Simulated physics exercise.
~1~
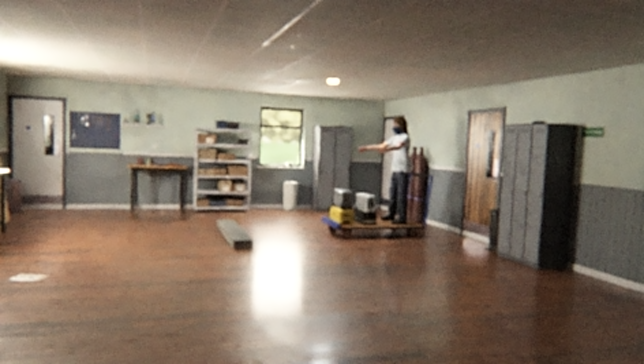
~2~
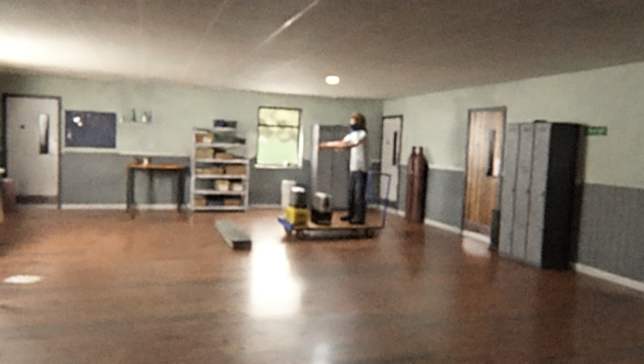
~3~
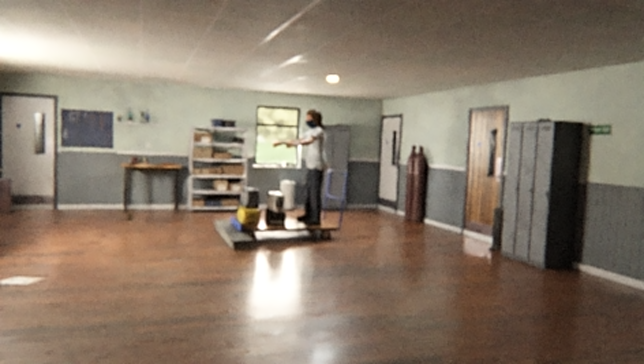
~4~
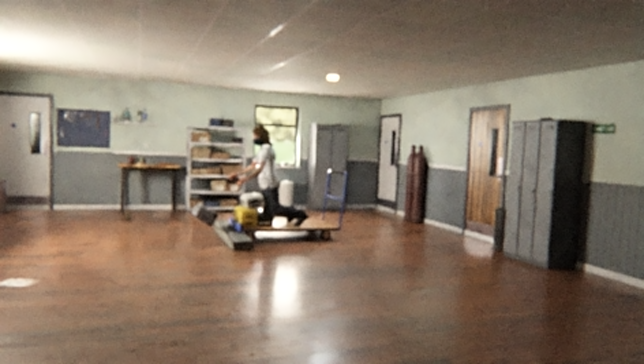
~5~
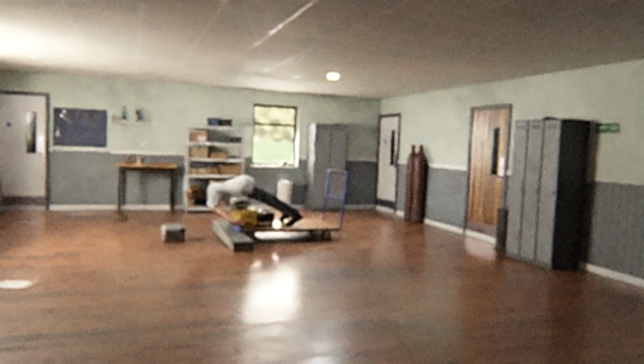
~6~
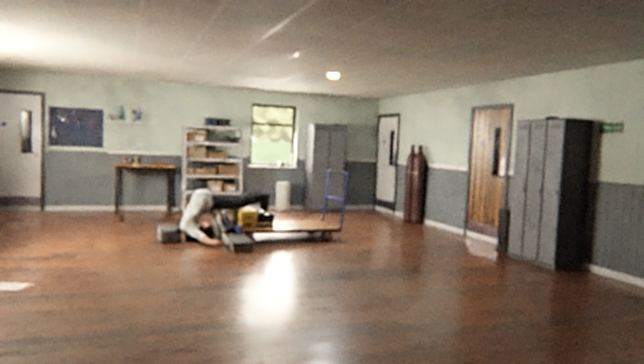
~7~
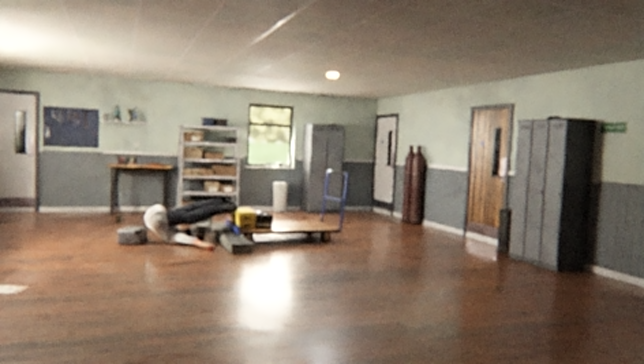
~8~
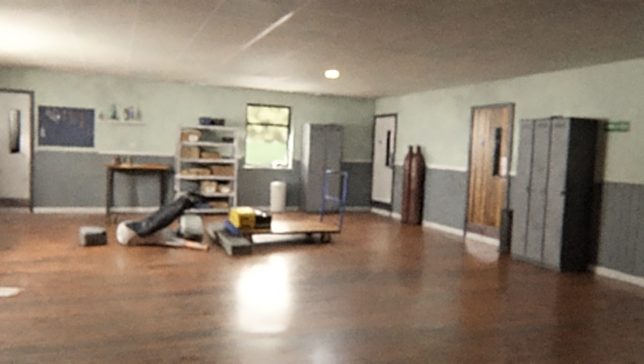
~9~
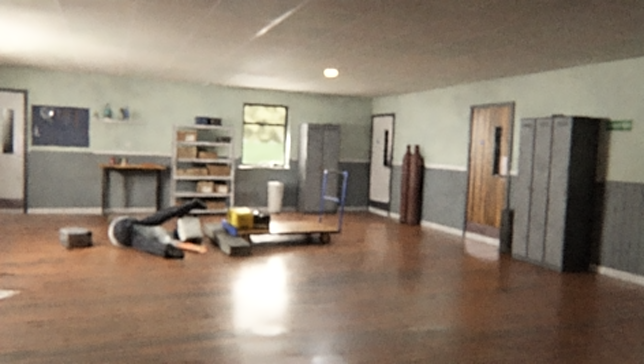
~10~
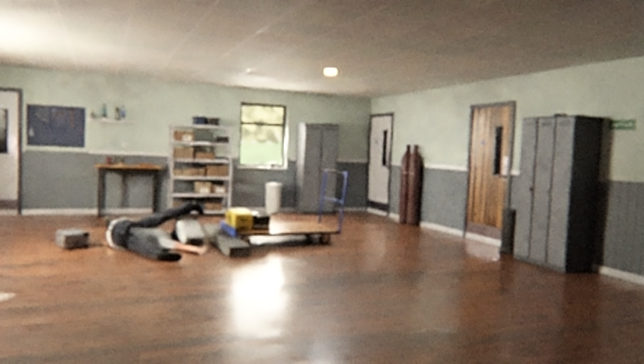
To begin with, a person stands with arms stretched forward on a flatbed trolley loaded with loose cases and a yellow one, rolling left across a wooden floor towards a low grey sill. The trolley meets the sill and stops dead, staying flat. The cases at the front tip and slide over, while the rider pitches forward, folds limply and dives headfirst past the edge. The grey case tumbles farthest left. Finally the rider lies sprawled on the floor beyond the sill near the white and grey cases, while the yellow and black pieces remain behind with the trolley.
